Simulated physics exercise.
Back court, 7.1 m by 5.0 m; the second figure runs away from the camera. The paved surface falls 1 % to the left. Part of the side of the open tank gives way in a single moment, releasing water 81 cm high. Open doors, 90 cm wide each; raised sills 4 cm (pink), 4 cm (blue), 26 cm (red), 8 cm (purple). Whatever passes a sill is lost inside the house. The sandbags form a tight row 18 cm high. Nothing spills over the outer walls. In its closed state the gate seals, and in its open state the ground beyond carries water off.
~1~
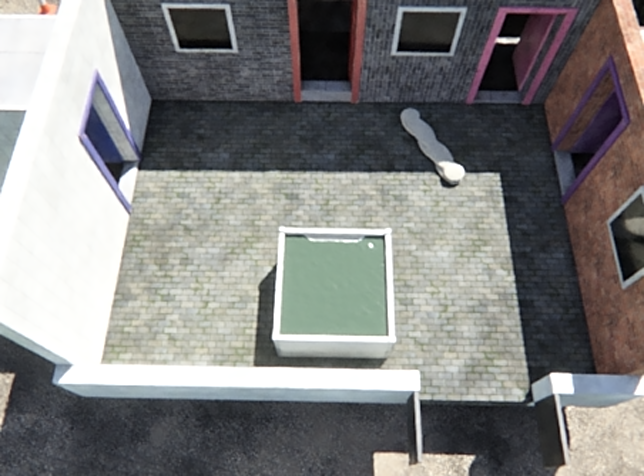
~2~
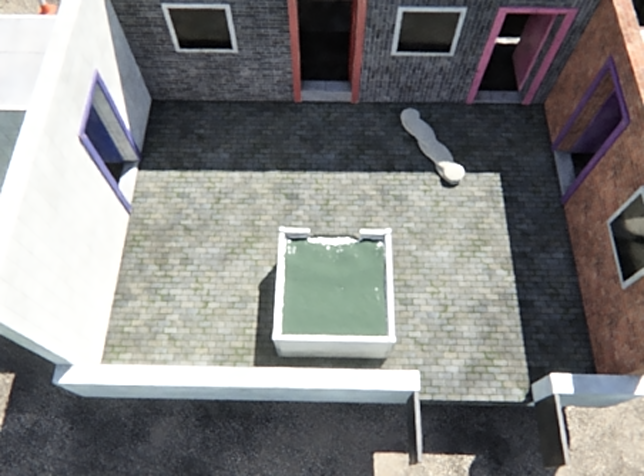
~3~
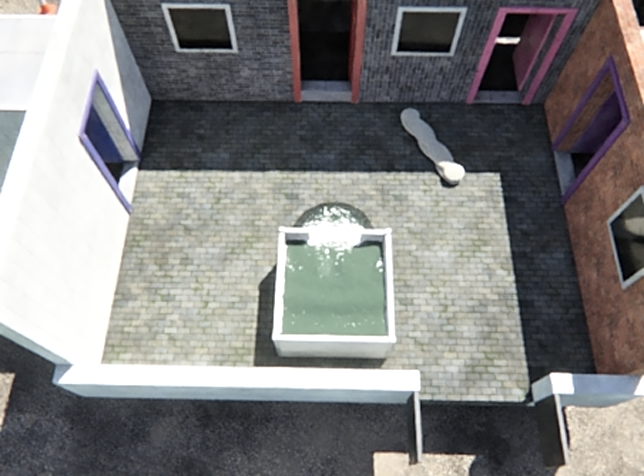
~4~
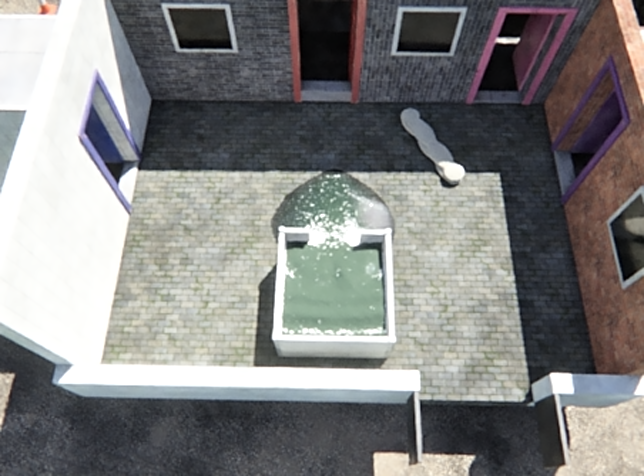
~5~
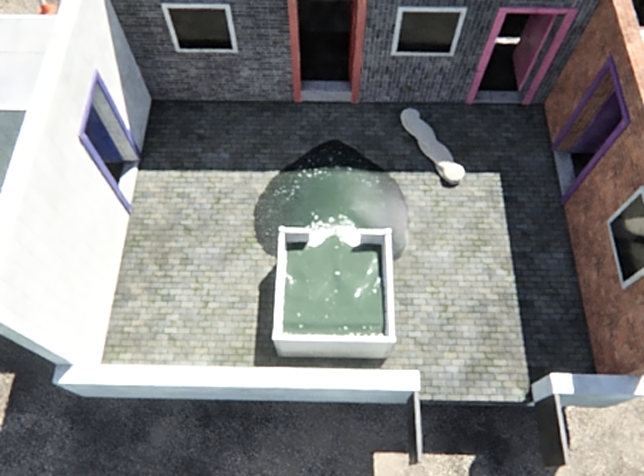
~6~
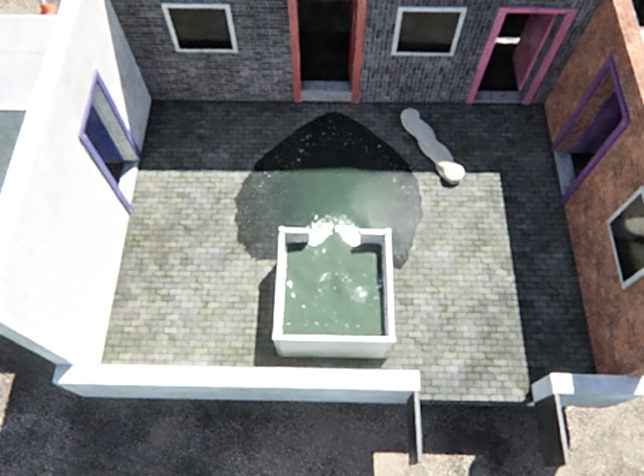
Water pours from the open tank's far side and spreads widely across the paved court.
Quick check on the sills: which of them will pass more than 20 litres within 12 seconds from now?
Sill check: Pink door passes less or equal; blue door passes more; red door passes less or equal; purple door passes less or equal.
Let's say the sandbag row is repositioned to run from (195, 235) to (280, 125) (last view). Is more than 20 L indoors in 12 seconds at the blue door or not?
So blue stays inside.
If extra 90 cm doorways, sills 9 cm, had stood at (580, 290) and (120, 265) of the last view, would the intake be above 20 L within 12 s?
Less, less.
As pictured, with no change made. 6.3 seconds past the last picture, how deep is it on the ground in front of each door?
Depths: Pink door 2 cm, blue door 9 cm, red door 8 cm, purple door 2 cm.
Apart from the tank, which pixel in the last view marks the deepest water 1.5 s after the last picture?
Location: Approx. (151, 105).
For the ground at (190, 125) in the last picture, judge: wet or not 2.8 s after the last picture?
Soaked.
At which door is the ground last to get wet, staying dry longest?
That would be the purple door.
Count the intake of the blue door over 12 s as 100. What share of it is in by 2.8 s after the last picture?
Fraction in by then: Around 5 per cent.
Then, 0.7 s after the last picture water covers 30 % of the floor and is deepest (37 cm) near (328, 252); pink door not reached, blue door not reached, red door 27 cm at the sill, 0 L in, purple door not reached.
Then, 1.5 s after the last picture water covers 35 % of the floor and is deepest (34 cm) near (151, 105); pink door 2 cm at the sill, 0 L in, blue door not reached, red door 25 cm at the sill, 1 L in, purple door not reached.
Then, 2.8 s after the last picture water covers 50 % of the floor and is deepest (20 cm) near (161, 105); pink door 2 cm at the sill, 0 L in, blue door 7 cm at the sill, 3 L in, red door 16 cm at the sill, 1 L in, purple door 7 cm at the sill, 0 L in.
Then, 6.3 s after the last picture water covers 90 % of the floor and is deepest (14 cm) near (101, 363); pink door 2 cm at the sill, 1 L in, blue door 9 cm at the sill, 46 L in, red door 8 cm at the sill, 2 L in, purple door 2 cm at the sill, 0 L in.
Then, 11.3 s after the last picture water covers 95 % of the floor and is deepest (10 cm) near (123, 250); pink door 2 cm at the sill, 1 L in, blue door 7 cm at the sill, 87 L in, red door 5 cm at the sill, 2 L in, purple door 1 cm at the sill, 0 L in.
